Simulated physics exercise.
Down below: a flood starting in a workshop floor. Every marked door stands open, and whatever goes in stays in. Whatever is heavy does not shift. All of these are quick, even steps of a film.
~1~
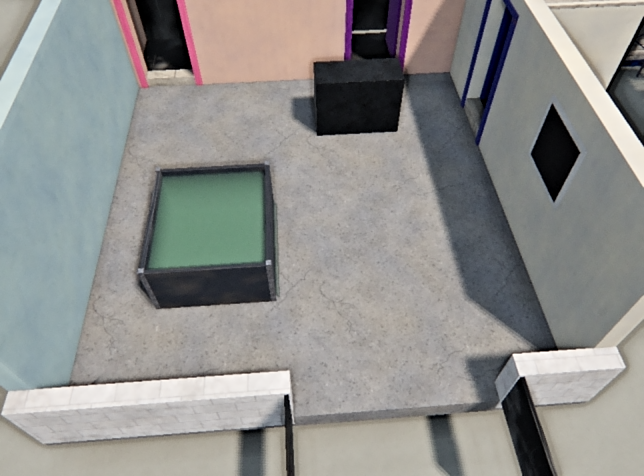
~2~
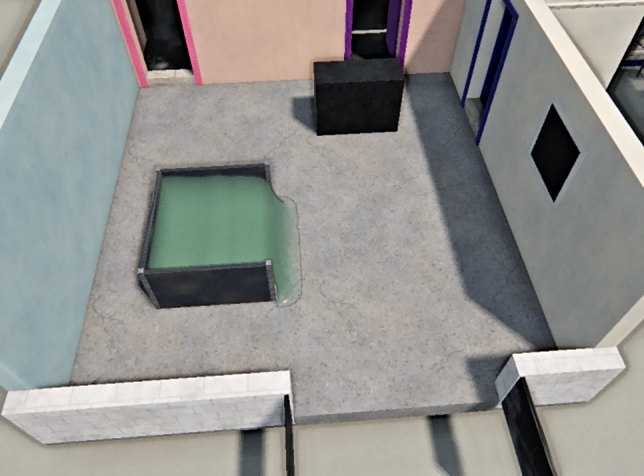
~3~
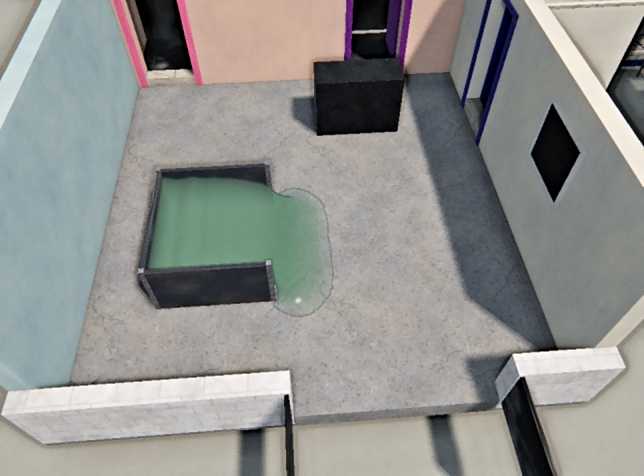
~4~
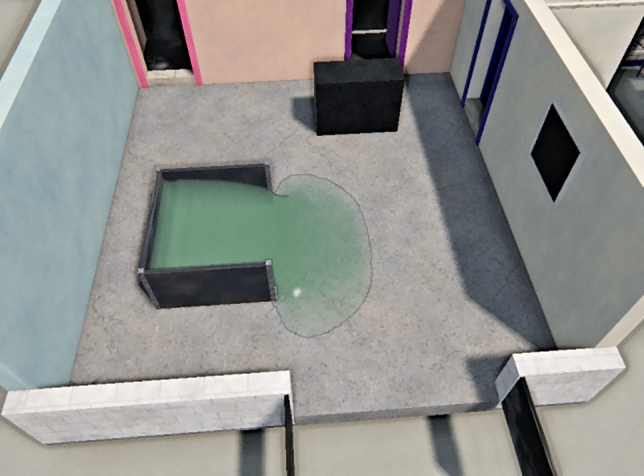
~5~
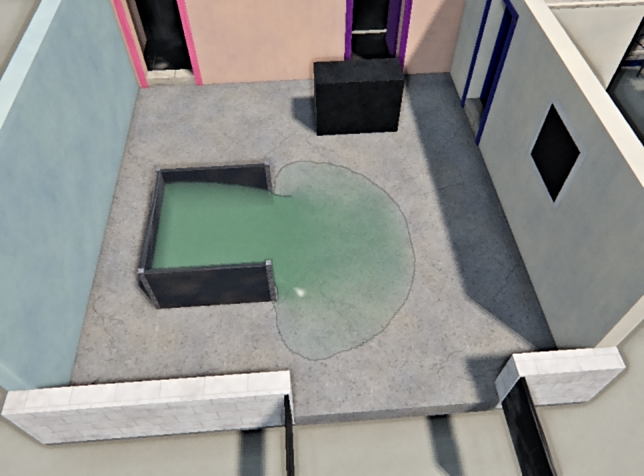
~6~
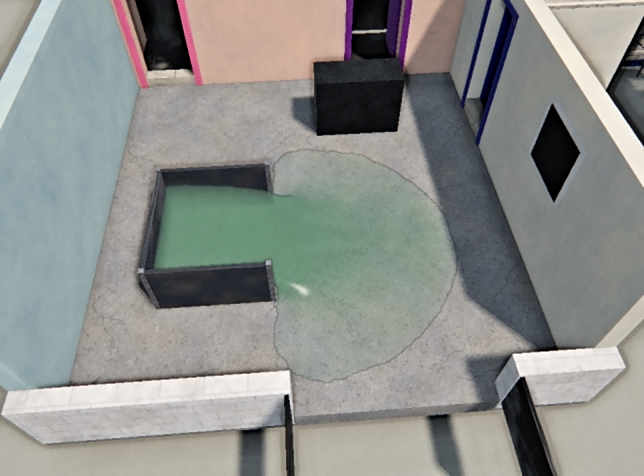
Green water poured out of the open right side of a dark, square tank and spread across the gray workshop floor in a widening, rounded puddle, while the black box near the back wall stayed still.
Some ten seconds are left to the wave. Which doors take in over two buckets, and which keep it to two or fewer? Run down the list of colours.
In the end purple door: Two buckets or fewer. Pink door: Two buckets or fewer. Blue door: Two buckets or fewer.
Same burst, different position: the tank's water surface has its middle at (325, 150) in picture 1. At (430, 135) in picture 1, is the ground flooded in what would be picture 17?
Answer: Submerged.
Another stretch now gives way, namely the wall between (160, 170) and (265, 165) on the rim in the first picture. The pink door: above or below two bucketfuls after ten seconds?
Here the pink door overshoots.
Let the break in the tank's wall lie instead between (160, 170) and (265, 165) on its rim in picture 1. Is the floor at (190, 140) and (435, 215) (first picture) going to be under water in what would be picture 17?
Point one reached; point two not reached.
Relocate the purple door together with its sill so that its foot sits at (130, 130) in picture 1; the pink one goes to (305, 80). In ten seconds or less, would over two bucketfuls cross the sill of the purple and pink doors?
Purple: Falls short; pink: Falls short.
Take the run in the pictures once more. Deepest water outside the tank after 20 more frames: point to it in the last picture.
Somewhere near (442, 74).
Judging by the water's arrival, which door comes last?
Observed: The one in pink.
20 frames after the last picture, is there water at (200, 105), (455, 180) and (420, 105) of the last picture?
Lab note, in the order given: Unwetted, wet through, wet through.
A moment on, water covers 40 % of the floor; the purple door not reached, the pink door not reached, the blue door not reached.
Next, water covers 45 % of the floor; the purple door not reached, the pink door not reached, the blue door wet at the sill, nothing in.
Then, water covers 50 % of the floor; the purple door wet at the sill, nothing in, the pink door not reached, the blue door wet at the sill, nothing in.
Later, water covers 85 % of the floor; the purple door under two buckets in, the pink door wet at the sill, nothing in, the blue door wet at the sill, nothing in.
In the end, water covers 95 % of the floor; the purple door under two buckets in, the pink door wet at the sill, nothing in, the blue door wet at the sill, nothing in.
